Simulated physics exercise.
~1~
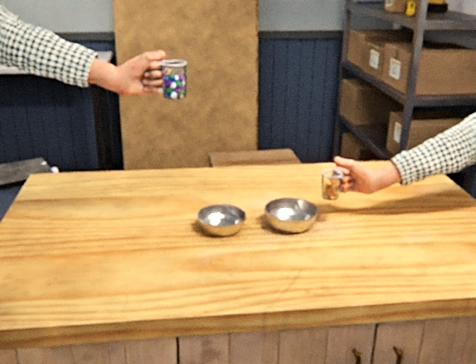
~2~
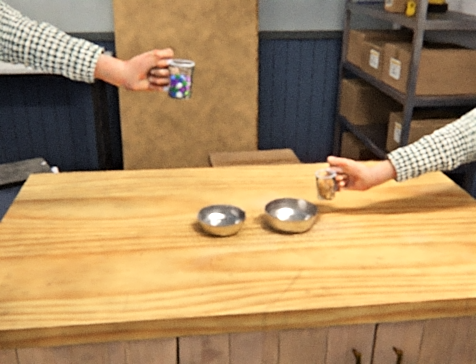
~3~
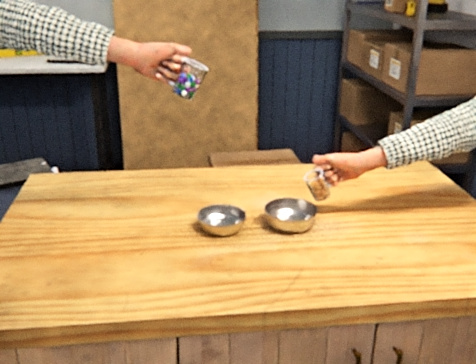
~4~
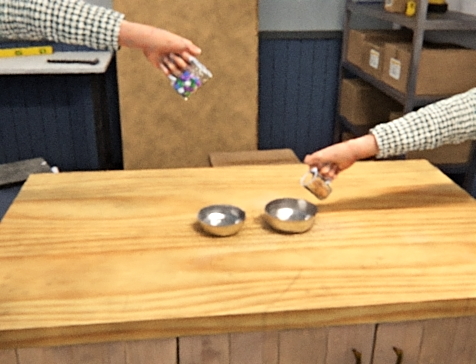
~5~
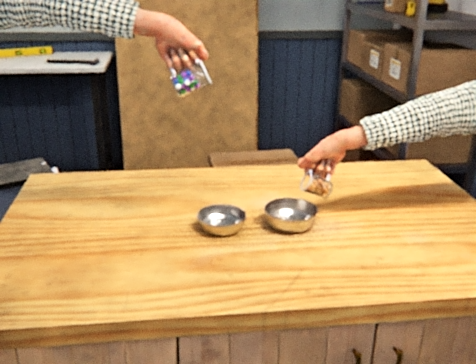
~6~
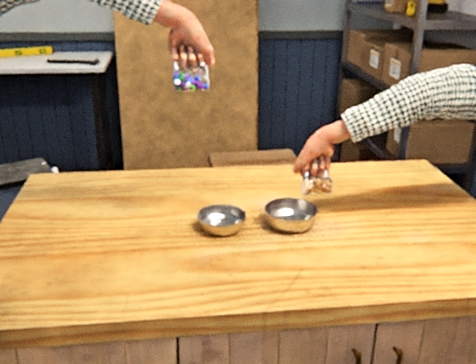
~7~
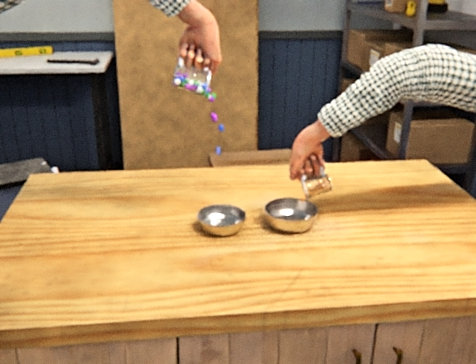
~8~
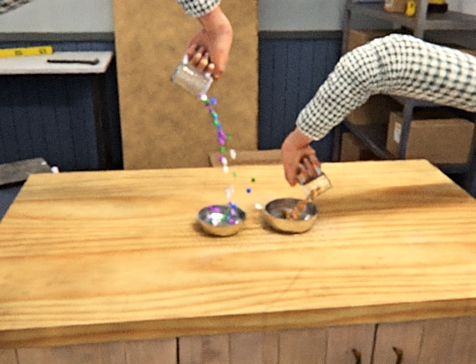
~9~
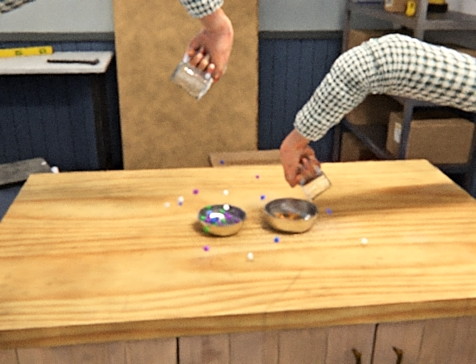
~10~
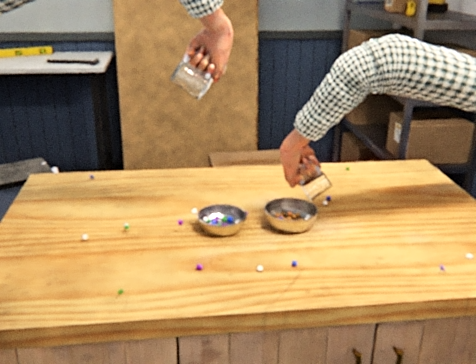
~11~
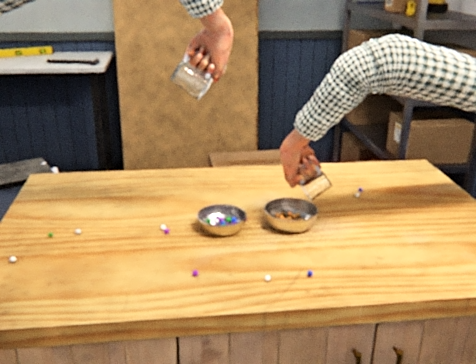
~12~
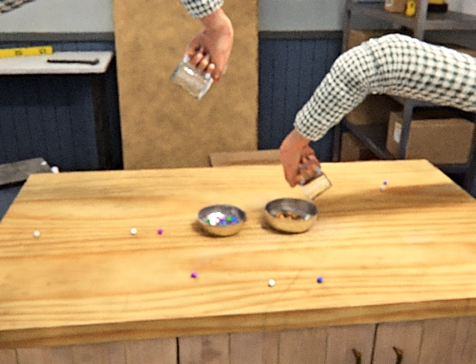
Two hands tip clear cups over bowls, the left scattering colorful beads, the right spilling none.
